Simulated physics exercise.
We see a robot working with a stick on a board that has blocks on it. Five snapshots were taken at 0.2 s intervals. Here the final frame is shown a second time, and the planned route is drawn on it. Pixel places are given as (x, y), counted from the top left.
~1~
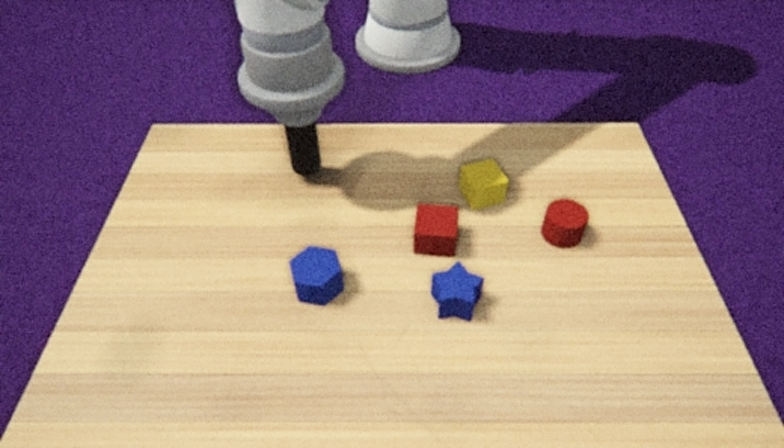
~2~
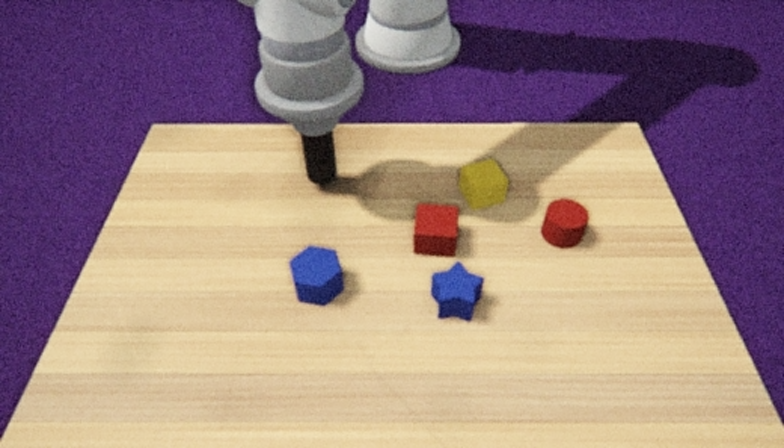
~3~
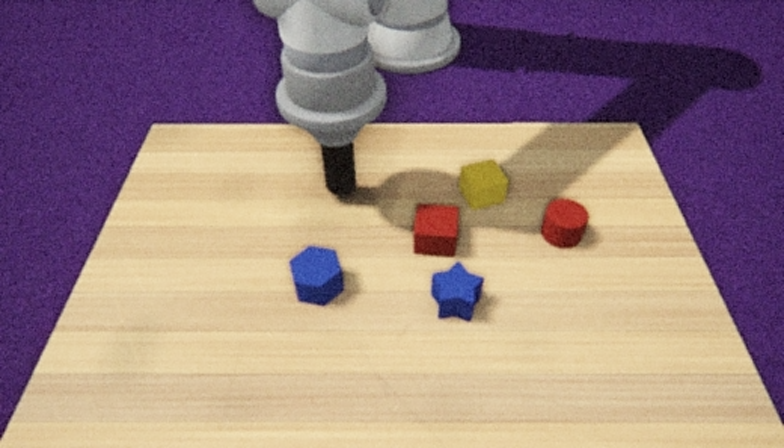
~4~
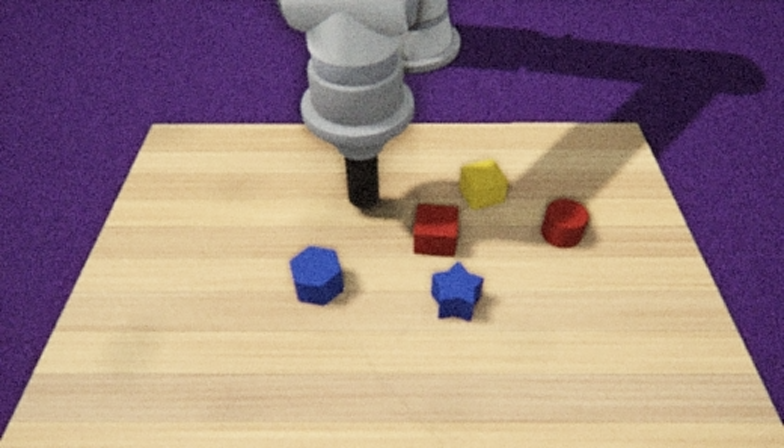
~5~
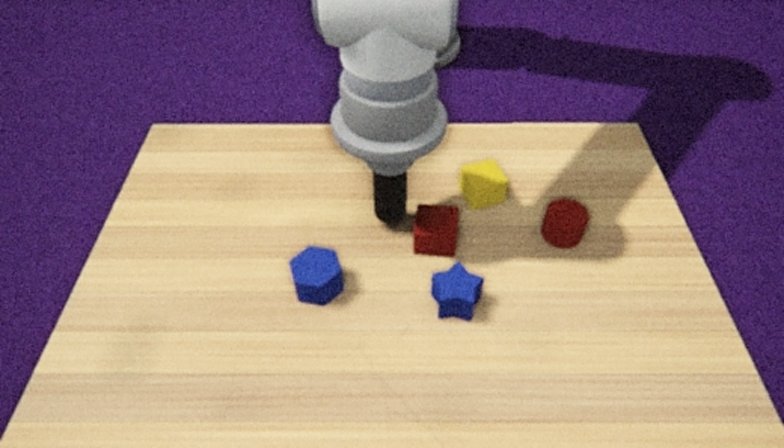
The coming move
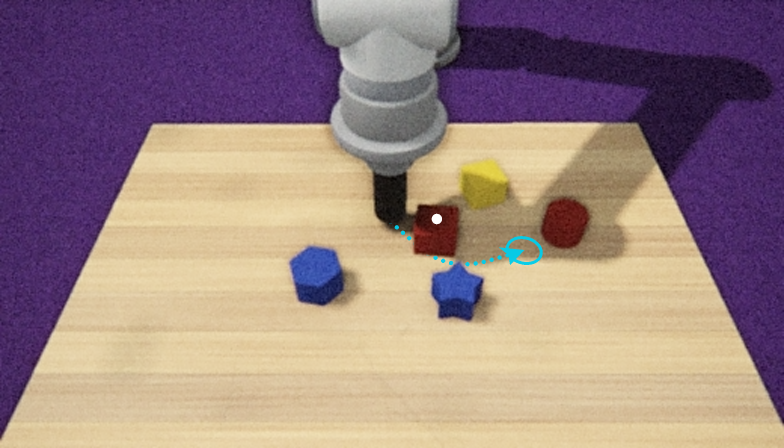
On a light wooden board over a purple surface, a robot arm holds a black stick near the back, behind a blue hexagonal block, a blue star, a red square block, a red cylinder and a yellow block. The stick moves steadily right and forward until it is just left of the red square block, while all the blocks stay still.
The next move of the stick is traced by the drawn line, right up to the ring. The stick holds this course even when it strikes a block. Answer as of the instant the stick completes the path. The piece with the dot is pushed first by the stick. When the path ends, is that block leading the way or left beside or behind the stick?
It holds its place in front.
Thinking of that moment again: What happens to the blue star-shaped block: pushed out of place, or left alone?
It stays.
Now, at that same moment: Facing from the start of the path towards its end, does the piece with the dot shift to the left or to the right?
It moves over to the left.
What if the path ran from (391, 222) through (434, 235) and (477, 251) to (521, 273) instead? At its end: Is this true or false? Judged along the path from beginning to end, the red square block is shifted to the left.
Verdict: False.
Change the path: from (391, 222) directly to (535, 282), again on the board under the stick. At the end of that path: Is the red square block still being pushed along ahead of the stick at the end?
My answer is yes.
The line goes from (391, 222) via (425, 251) and (475, 264), ending at (524, 250); the dot is on the red square block.
What follows on the original path. One third of the way, stick at (426, 243); red square block at (468, 232), turned 20° anticlockwise.
Two thirds of the way, stick at (478, 255); red square block at (520, 238), turned 30° anticlockwise.
At the end, stick at (526, 242); red square block at (570, 237); blue star-shaped block unmoved; red cylinder at (585, 208).
